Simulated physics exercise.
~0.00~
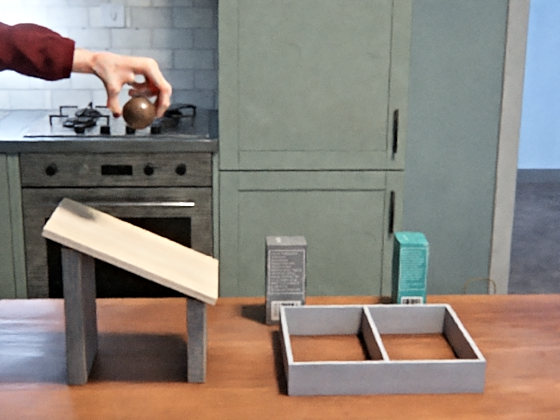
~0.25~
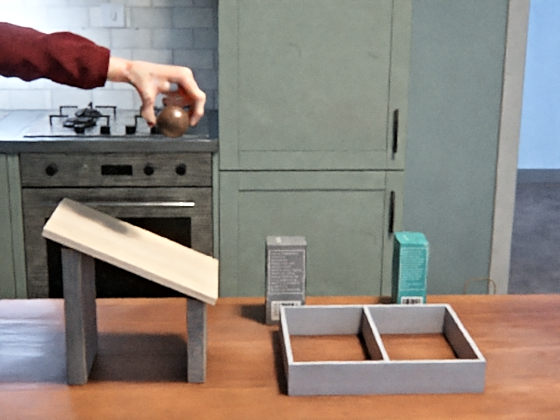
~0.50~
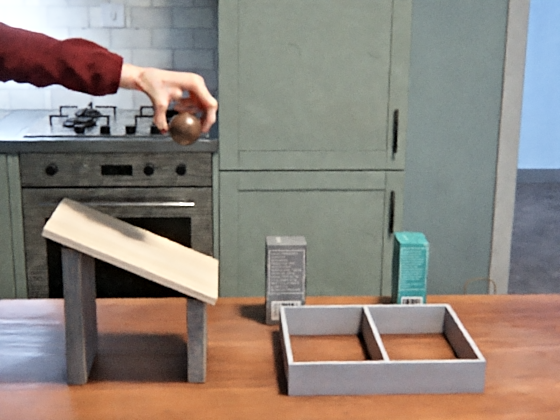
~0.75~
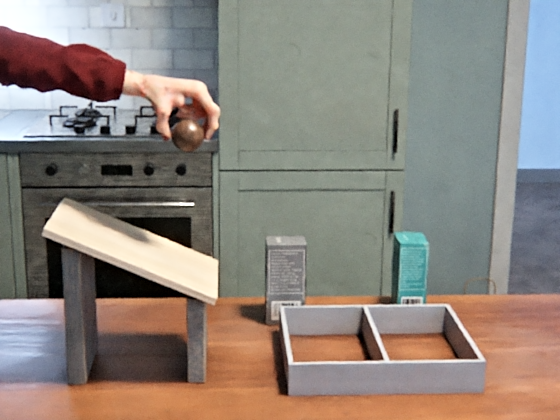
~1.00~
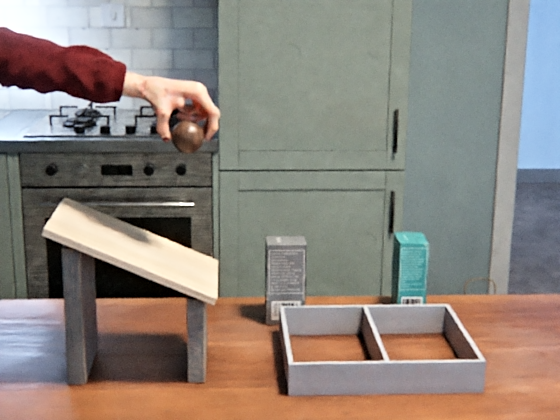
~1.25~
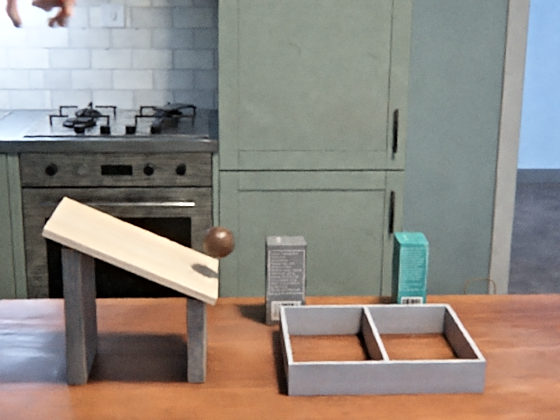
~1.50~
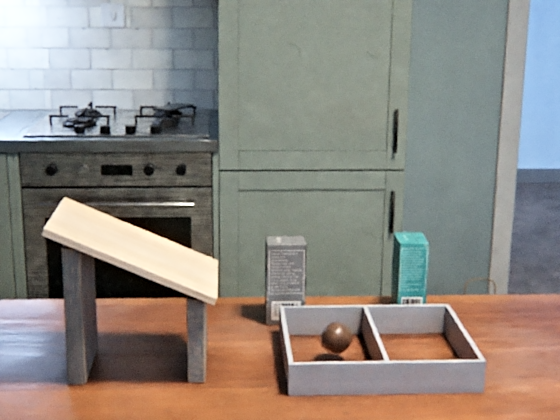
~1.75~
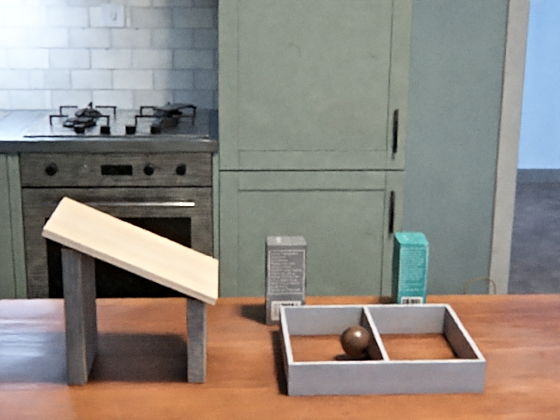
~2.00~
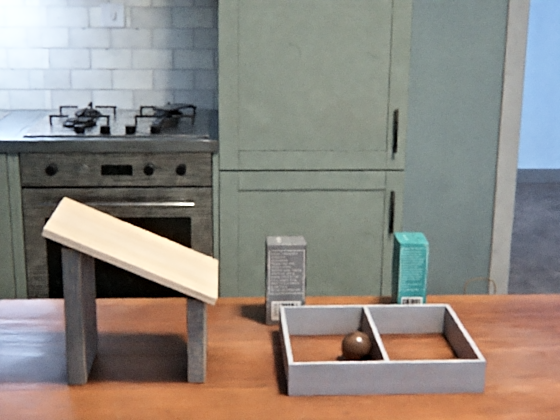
Brown ball released by a hand above a sloping board, dropping rightward into a divided tray and settling in the nearer bay.
